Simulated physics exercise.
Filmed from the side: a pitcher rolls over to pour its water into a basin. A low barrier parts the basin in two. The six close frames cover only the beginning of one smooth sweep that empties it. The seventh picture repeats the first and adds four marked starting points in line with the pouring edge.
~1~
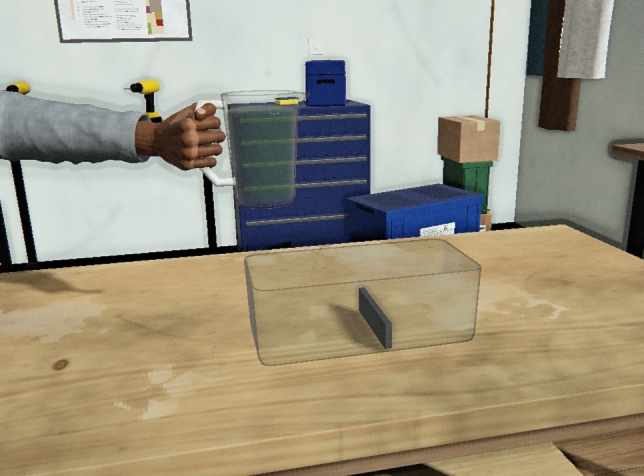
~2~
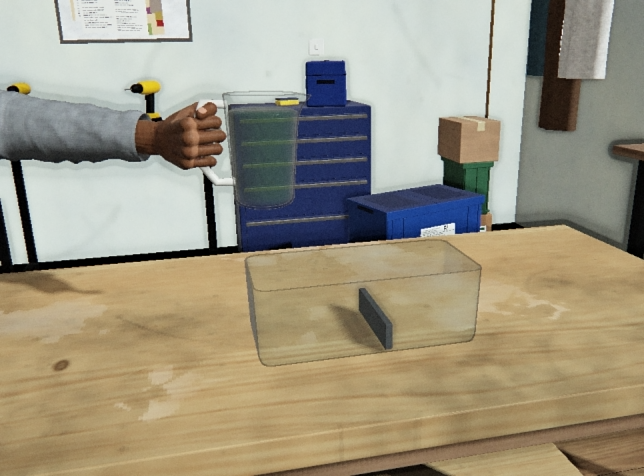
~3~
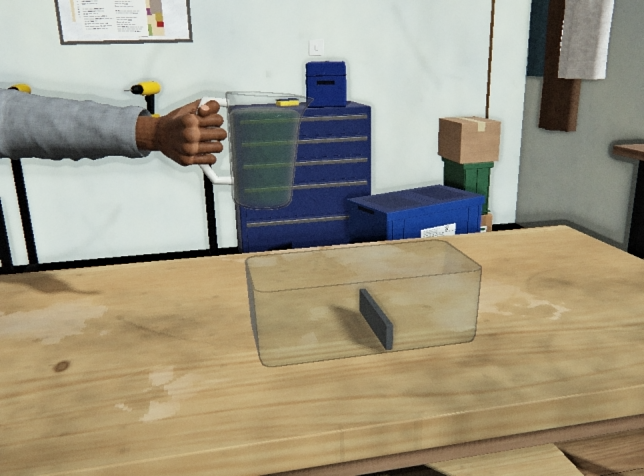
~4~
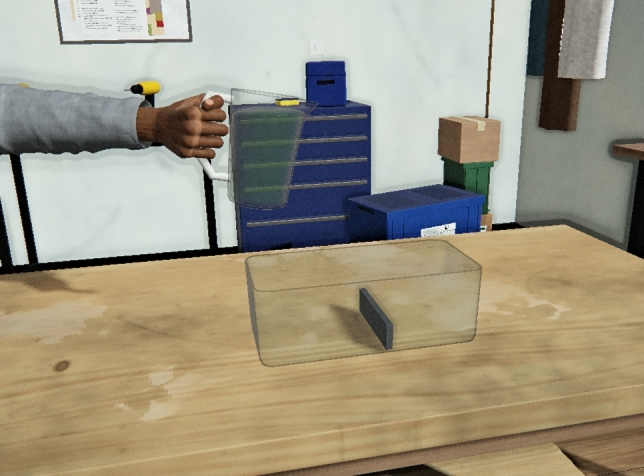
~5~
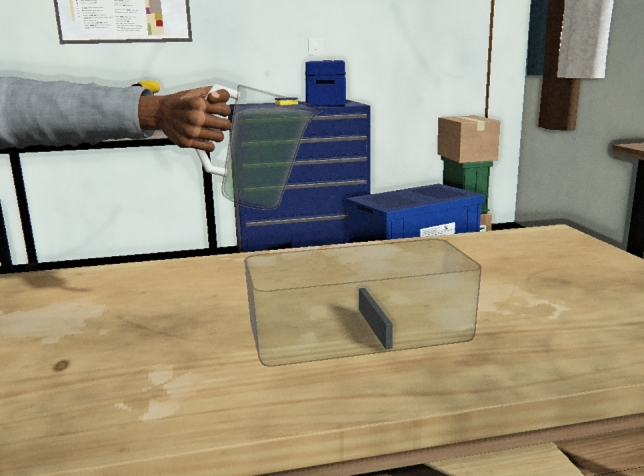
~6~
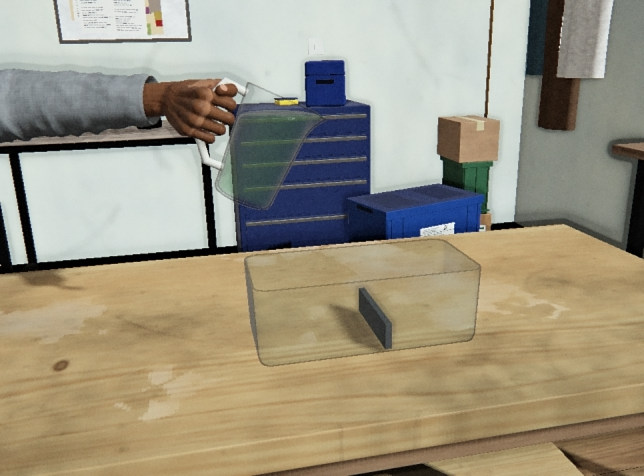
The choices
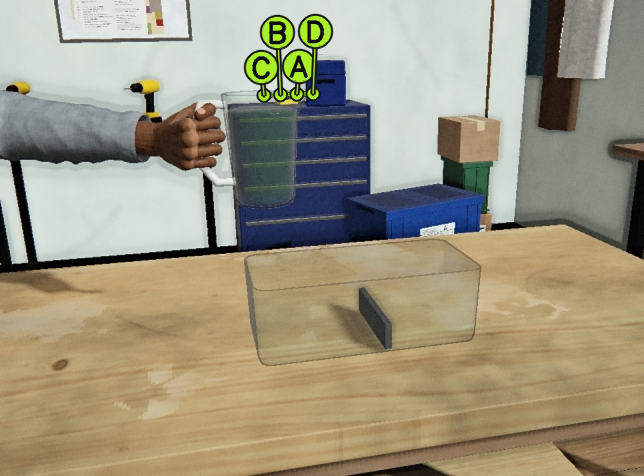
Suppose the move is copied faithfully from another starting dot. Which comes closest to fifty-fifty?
Best: A.
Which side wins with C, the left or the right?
The left one.
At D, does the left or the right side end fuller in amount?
The right one.
In lime, A at (296, 94); B at (280, 94); C at (263, 95); D at (313, 93).
For place A, about 53 % ends left of the wall and 45 % right of it.
For place B, about 90 % ends left of the wall and 6 % right of it; 4 % is lost outside.
For place C, about 90 % ends left of the wall and 7 % right of it; 4 % is lost outside.
For place D, about 15 % ends left of the wall and 84 % right of it.
